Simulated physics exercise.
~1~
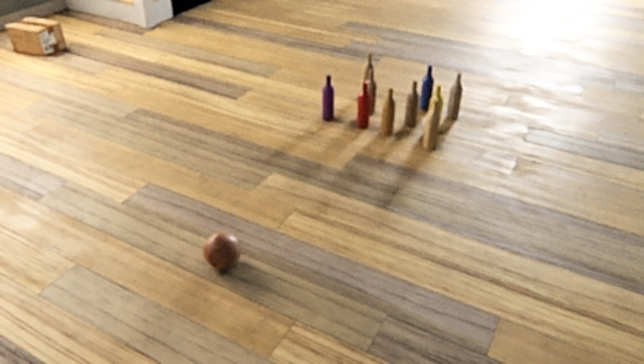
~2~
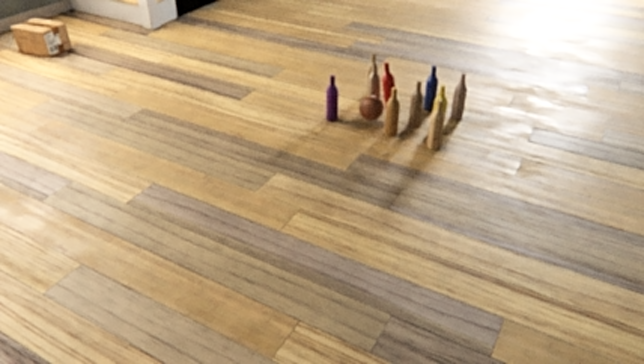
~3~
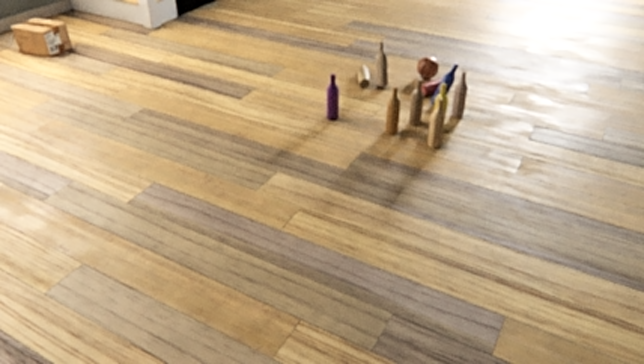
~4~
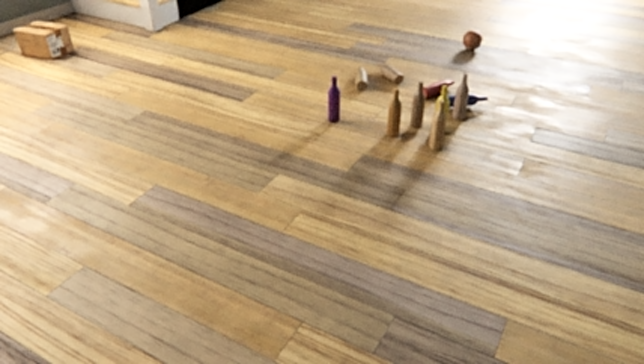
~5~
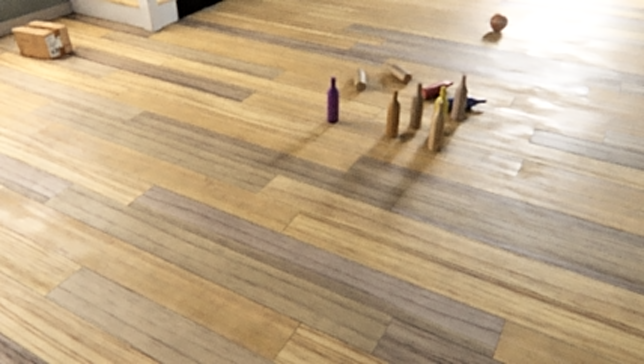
A wooden ball rolls into the skittles, knocks several down, and rolls away behind them.
